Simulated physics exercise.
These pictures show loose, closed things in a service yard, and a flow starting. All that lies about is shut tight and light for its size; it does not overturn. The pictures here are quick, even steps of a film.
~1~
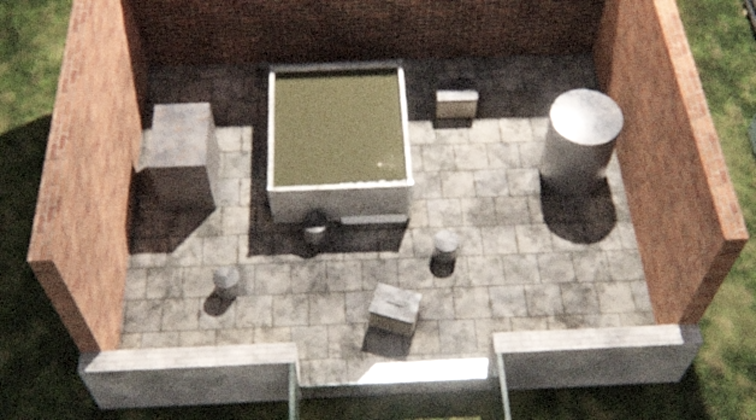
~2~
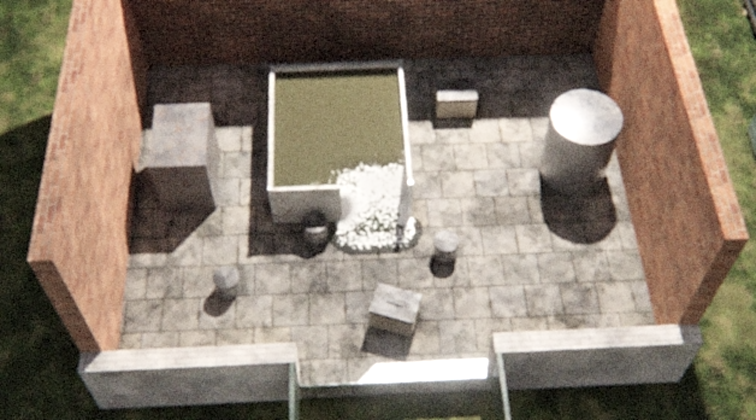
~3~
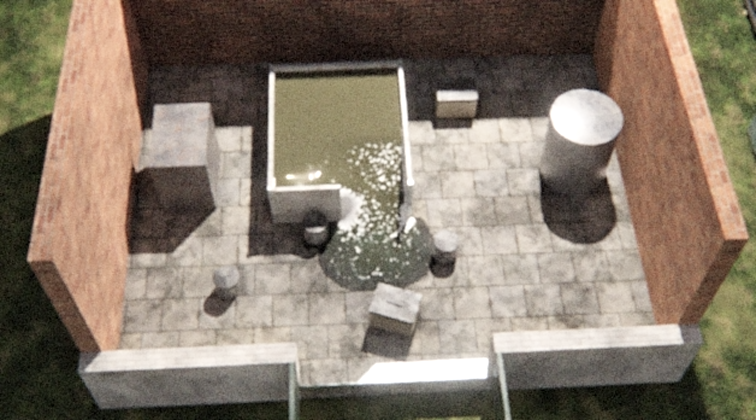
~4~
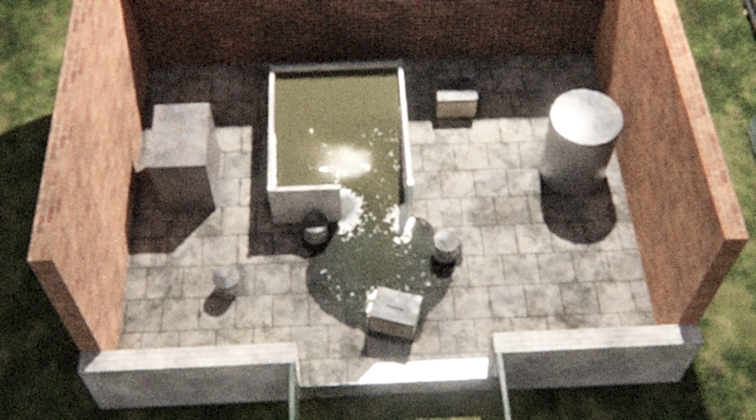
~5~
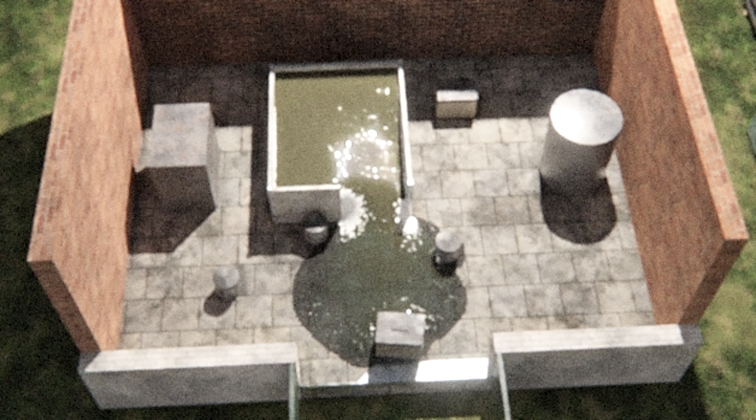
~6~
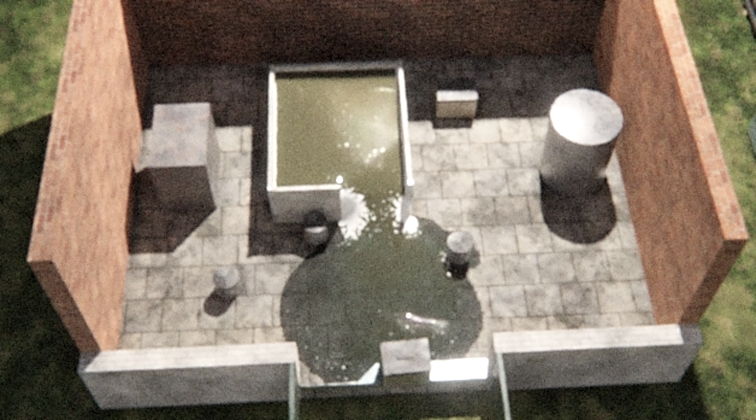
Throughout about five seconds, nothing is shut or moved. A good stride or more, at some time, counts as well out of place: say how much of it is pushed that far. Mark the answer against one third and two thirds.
Fewer than a third of them.
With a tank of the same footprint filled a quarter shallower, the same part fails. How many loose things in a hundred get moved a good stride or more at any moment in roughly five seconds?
By my count, 30 %.
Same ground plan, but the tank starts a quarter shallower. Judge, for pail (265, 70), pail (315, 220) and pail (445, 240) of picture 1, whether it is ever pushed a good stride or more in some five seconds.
In sequence: Fell short, fell short and went the distance.
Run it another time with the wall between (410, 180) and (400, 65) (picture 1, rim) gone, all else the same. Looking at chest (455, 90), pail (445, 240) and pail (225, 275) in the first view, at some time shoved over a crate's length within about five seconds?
Travels that far, falls short, falls short.
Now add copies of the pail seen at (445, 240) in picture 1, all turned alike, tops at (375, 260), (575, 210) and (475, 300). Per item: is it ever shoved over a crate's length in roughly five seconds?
Listed in order: Displaced, displaced, then displaced.
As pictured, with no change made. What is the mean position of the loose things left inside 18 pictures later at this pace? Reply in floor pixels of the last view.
It comes out somewhere near (402, 178).
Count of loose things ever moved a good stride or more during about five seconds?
The total is 2.
A moment on, 2 of 7 are well off their spots; 0 afloat.
Next, 2 of 7 are well off their spots; 0 afloat.
Later, 2 of 7 are well off their spots; 0 afloat.
In the end, 2 of 7 are well off their spots, and 2 have been at some point; 0 afloat.
